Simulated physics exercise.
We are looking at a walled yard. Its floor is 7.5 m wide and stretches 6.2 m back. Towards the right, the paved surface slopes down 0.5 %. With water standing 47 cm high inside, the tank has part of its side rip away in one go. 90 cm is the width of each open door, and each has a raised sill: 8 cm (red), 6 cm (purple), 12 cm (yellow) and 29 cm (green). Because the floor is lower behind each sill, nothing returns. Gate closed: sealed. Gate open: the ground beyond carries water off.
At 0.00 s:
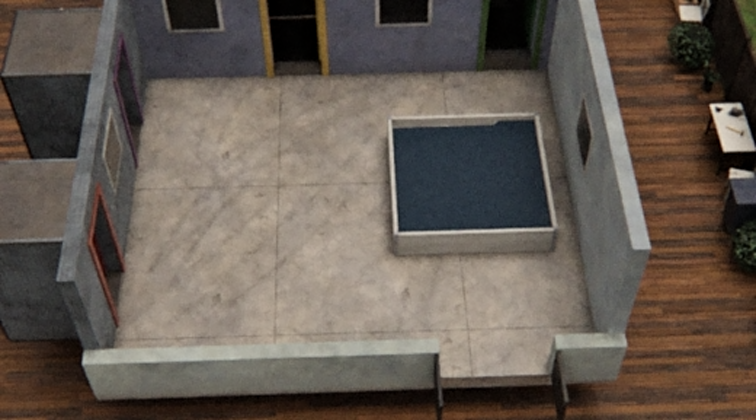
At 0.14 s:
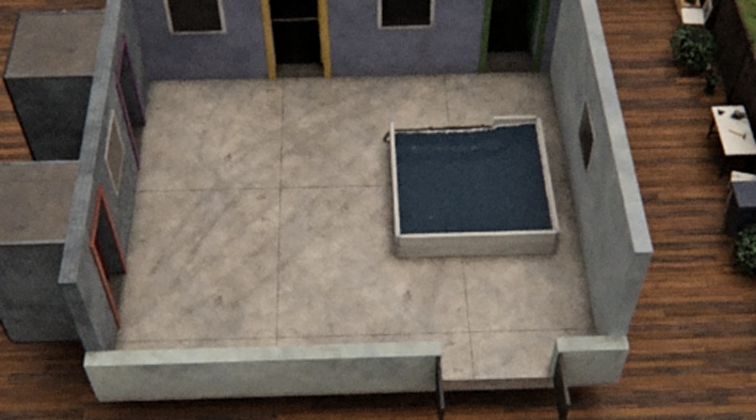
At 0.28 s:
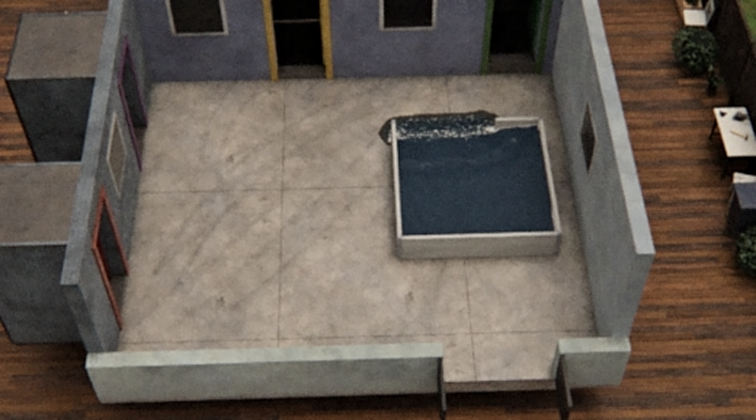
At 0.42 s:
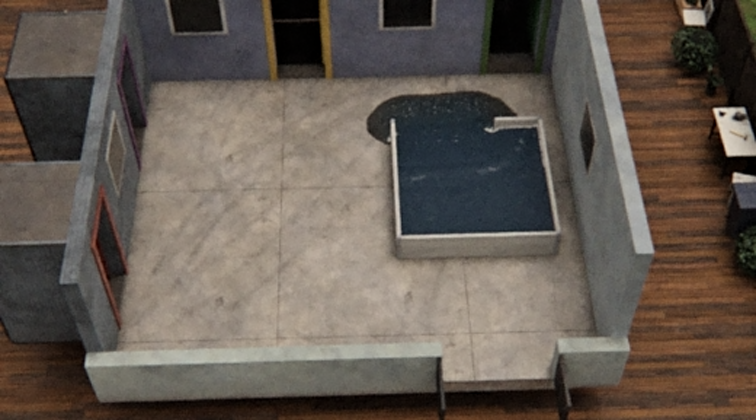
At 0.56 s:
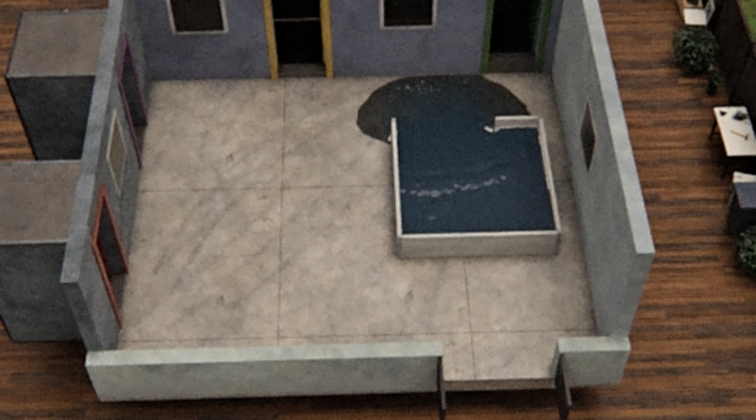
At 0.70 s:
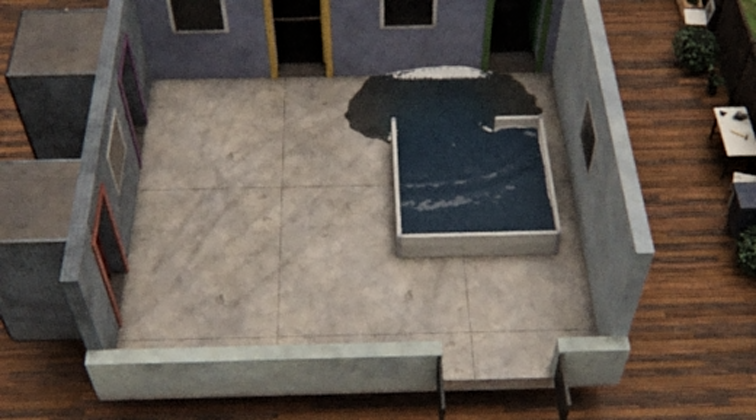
Dark water pouring through a broken far side of a square tank, spreading across the walled yard's pale floor to the back wall.
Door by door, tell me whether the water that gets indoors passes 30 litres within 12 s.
Here is the picture: At the red door it stays within 30 litres; at the purple door it goes past 30 litres; at the yellow door it stays within 30 litres; at the green door it stays within 30 litres.
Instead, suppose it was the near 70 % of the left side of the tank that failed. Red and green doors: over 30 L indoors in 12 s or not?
Door red goes beyond, door green stays within.
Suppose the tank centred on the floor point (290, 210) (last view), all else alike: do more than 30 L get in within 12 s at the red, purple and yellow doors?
Measured against that limit, red comes out short of it, purple beyond it and yellow beyond it.
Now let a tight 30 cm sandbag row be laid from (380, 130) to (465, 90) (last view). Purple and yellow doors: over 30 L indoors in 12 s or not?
Well, the purple one ends up within bounds and the yellow one ends up within bounds.
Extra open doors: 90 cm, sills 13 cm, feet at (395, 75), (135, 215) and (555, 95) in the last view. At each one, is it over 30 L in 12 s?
Note, doorways in listed order: Goes beyond, stays short, goes beyond.
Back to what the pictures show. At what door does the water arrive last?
The red door is last.
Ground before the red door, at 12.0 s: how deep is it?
Depth: Approx. 6.0 cm.
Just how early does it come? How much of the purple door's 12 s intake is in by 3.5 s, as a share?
Roughly 5%.
After 1.4 s water covers 15 % of the floor and is deepest (37 cm) near (424, 79); red door not reached, purple door not reached, yellow door not reached, green door 18 cm at the sill, 0 L in.
After 2.2 s water covers 20 % of the floor and is deepest (35 cm) near (424, 79); red door not reached, purple door not reached, yellow door 12 cm at the sill, 0 L in, green door 19 cm at the sill, 0 L in.
After 3.5 s water covers 40 % of the floor and is deepest (30 cm) near (540, 77); red door not reached, purple door 13 cm at the sill, 3 L in, yellow door 11 cm at the sill, 1 L in, green door 21 cm at the sill, 0 L in.
After 7.0 s water covers 70 % of the floor and is deepest (15 cm) near (598, 352); red door 4 cm at the sill, 0 L in, purple door 10 cm at the sill, 81 L in, yellow door 7 cm at the sill, 1 L in, green door 12 cm at the sill, 0 L in.
After 12.0 s water covers 95 % of the floor and is deepest (12 cm) near (540, 77); red door 6 cm at the sill, 0 L in, purple door 5 cm at the sill, 103 L in, yellow door 4 cm at the sill, 1 L in, green door 8 cm at the sill, 0 L in.
